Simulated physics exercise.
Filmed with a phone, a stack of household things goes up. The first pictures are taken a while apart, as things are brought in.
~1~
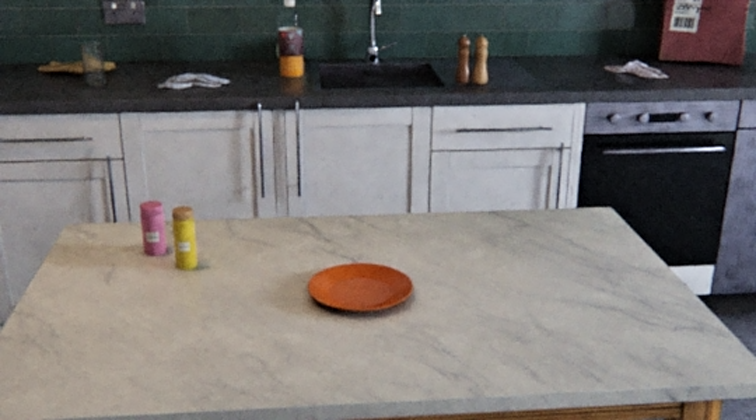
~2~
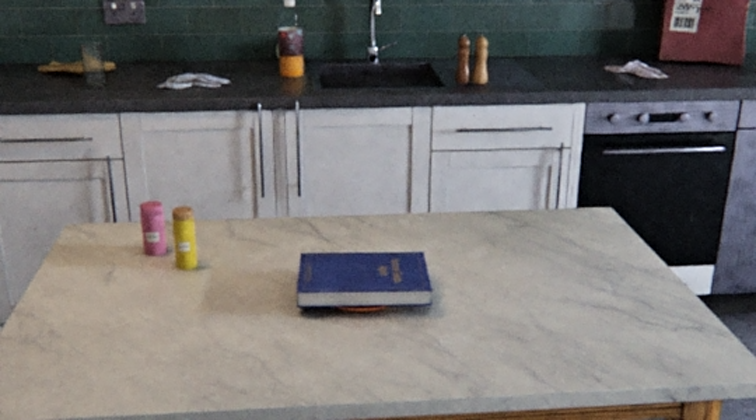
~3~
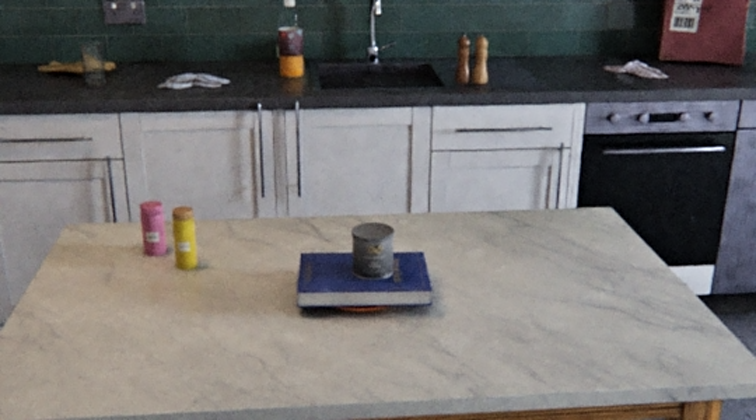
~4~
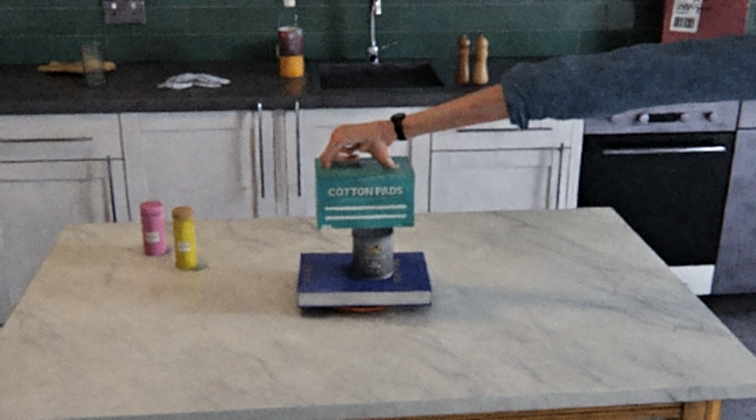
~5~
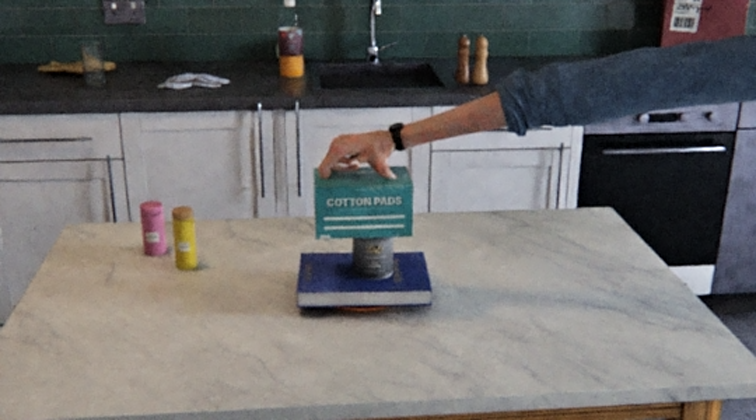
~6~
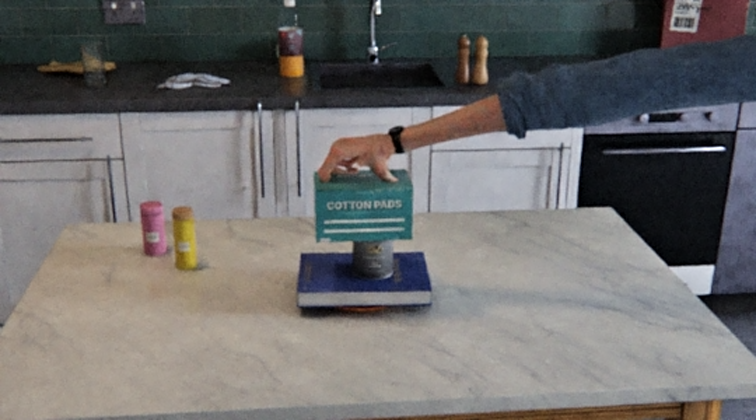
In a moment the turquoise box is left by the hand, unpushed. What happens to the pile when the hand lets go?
The pile stays balanced.
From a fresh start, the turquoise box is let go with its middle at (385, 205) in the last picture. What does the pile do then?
Afterwards the pile remains stable.
Then, 0.20 s after the last picture, nothing has stirred.
Then, 0.50 s after the last picture, turquoise box resting near (362, 205).
At rest, all 6 in place. Seen from the same camera at the end, turquoise box near (362, 205). The pile stays up.
